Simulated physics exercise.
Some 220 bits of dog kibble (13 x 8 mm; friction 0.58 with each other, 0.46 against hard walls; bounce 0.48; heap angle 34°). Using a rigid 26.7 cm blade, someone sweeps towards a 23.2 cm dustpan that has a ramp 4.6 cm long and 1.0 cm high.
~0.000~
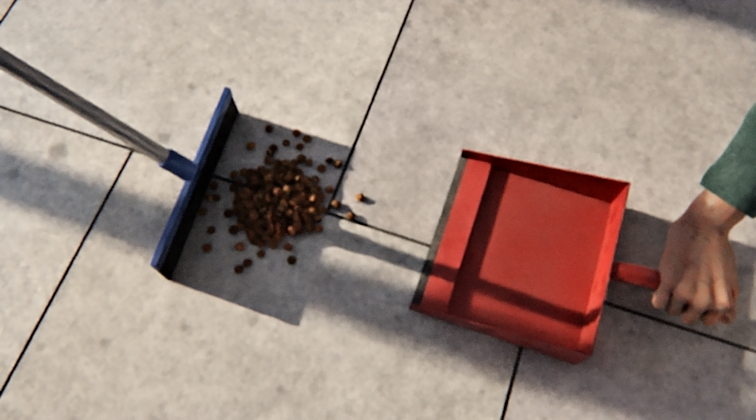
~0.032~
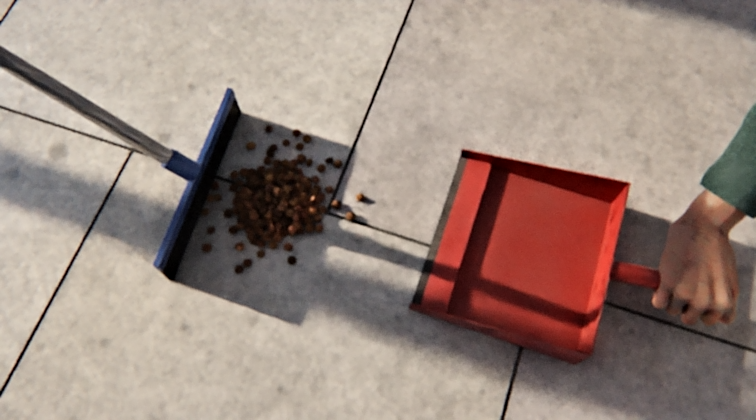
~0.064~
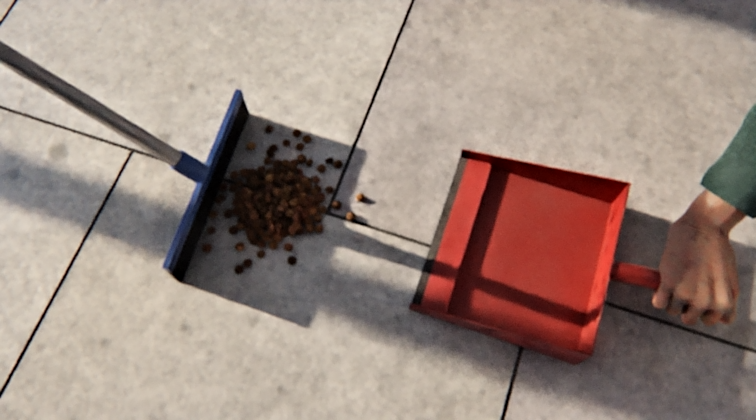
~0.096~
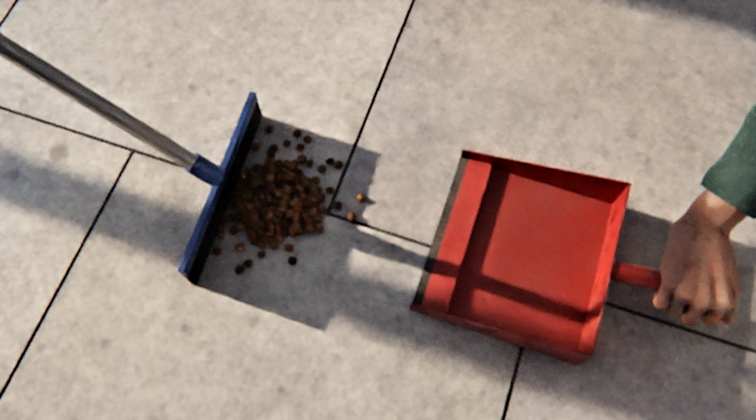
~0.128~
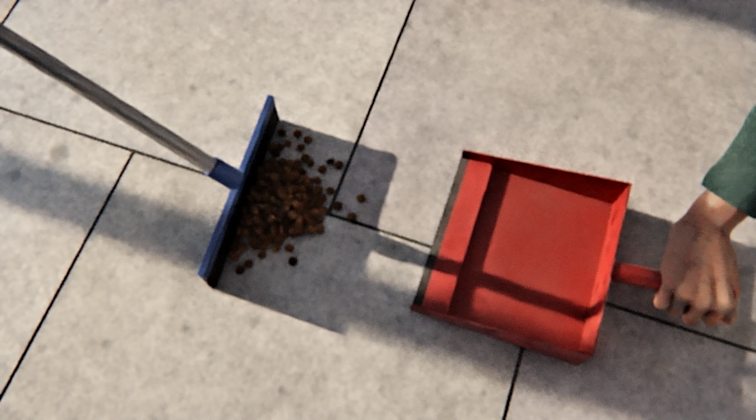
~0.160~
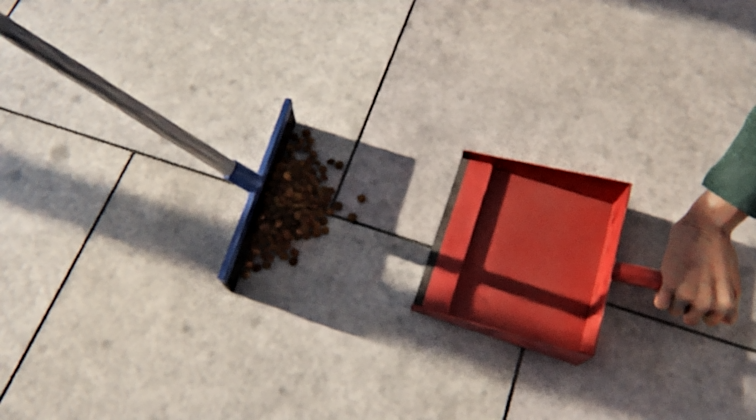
A blue blade pushes a pile of brown kibble right while a hand holds a red dustpan still.
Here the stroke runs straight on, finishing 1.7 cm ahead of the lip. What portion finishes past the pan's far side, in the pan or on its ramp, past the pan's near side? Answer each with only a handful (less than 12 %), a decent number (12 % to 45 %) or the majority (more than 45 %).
Far side: Only a handful; pan: The majority; near side: Only a handful.
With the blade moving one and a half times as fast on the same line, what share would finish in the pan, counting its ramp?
Share: About 65 %.
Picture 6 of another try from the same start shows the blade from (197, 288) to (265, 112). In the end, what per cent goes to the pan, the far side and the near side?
Pan 35 % / far 0 % / near 15 %.
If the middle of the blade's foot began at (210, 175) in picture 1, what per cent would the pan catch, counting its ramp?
Close to 60 in a hundred.
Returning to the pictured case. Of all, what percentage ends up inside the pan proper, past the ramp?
Roughly 20 in a hundred.
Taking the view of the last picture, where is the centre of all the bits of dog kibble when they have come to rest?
About (447, 231).
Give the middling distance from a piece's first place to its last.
It works out to roughly 26 cm.
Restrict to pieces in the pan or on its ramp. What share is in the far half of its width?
Around 50 percent.
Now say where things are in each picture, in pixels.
Blade from (156, 266) to (228, 94), moved 0.0 cm, 0 of the pieces shifted so far; middle of the pieces at (271, 201); pan at (529, 259), in the first picture.
Blade from (160, 266) to (231, 95), moved 0.4 cm, 0 of the pieces shifted so far; middle of the pieces at (271, 201), in the second picture.
Blade from (169, 268) to (239, 96), moved 1.6 cm, 4 of the pieces shifted so far; middle of the pieces at (271, 201), in the third picture.
Blade from (184, 271) to (254, 99), moved 3.6 cm, 19 of the pieces shifted so far; middle of the pieces at (280, 199), in the fourth picture.
Blade from (204, 275) to (271, 102), moved 6.0 cm, 124 of the pieces shifted so far; middle of the pieces at (283, 200), in the fifth picture.
Blade from (223, 279) to (289, 105), moved 8.5 cm, 208 of the pieces shifted so far; middle of the pieces at (292, 200); pan at (530, 260). Its pace works out near 0.77 m/s, heading 9 degrees away from the viewer's side, in the sixth picture.
After 0.31 s, middle of the blade 13 cm from the lip; 0 % over the lip, far side 0 %, near side 5 %.
Then, at 0.41 s, middle of the blade 5 cm from the lip; 5 % over the lip, far side 0 %, near side 5 %.
Then, at 0.64 s, middle of the blade 3 cm from the lip; 55 % over the lip, far side 5 %, near side 5 %.
In the end, at 1.1 s, far side 5 %, pan 55 %, near side 5 %, in front of the lip or behind the blade 35 %.
